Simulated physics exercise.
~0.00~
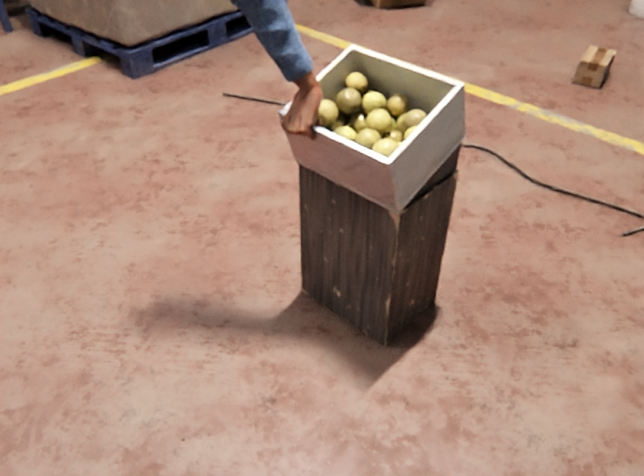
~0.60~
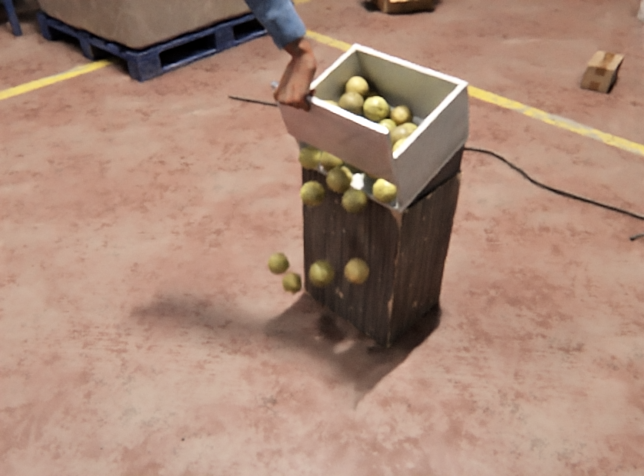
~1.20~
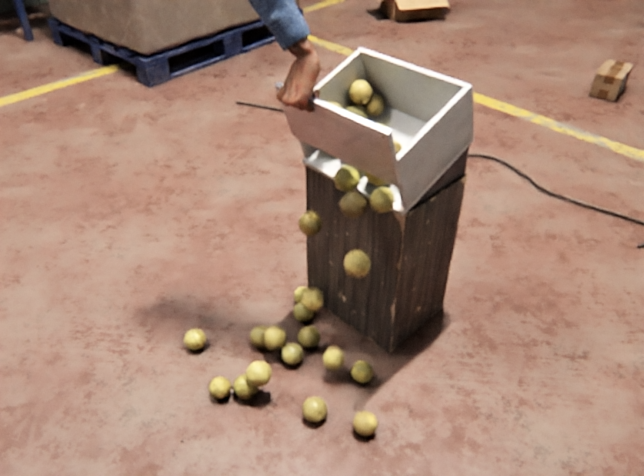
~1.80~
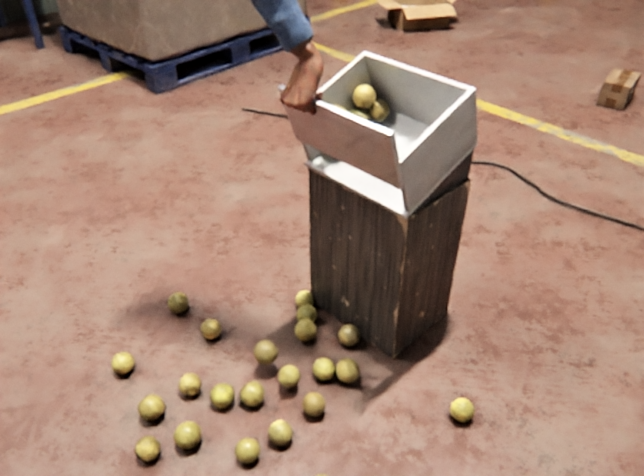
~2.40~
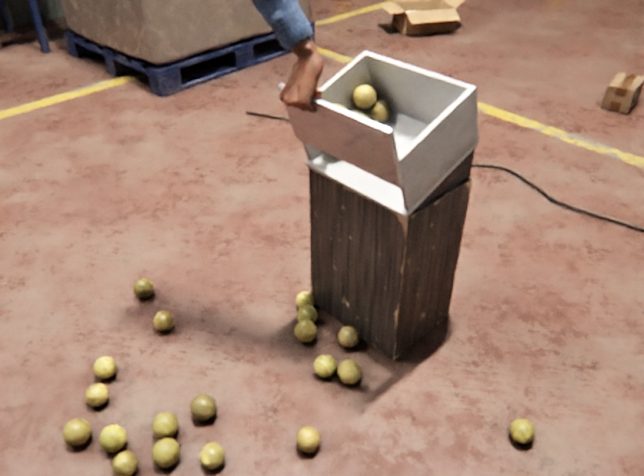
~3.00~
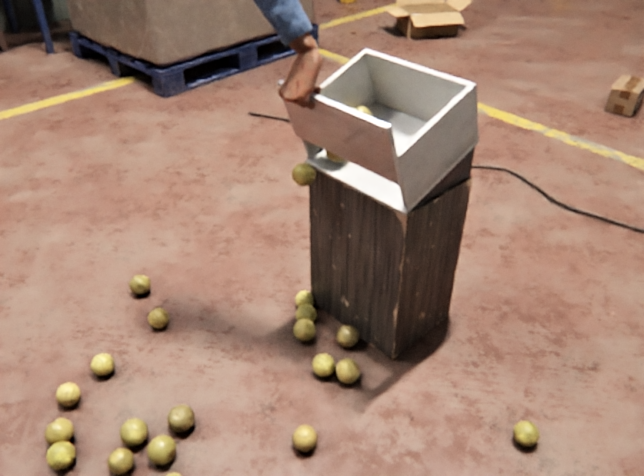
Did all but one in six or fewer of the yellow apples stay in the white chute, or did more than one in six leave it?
More than one in six of the yellow apples left the white chute, dropping out under the lifted gate, and many ended up scattered on the floor.
On a warehouse floor, a hand lifted the gate at the low end of a white chute on a dark wooden stand, and yellow apples poured out, dropped and rolled away, until few were left inside and one more was falling.
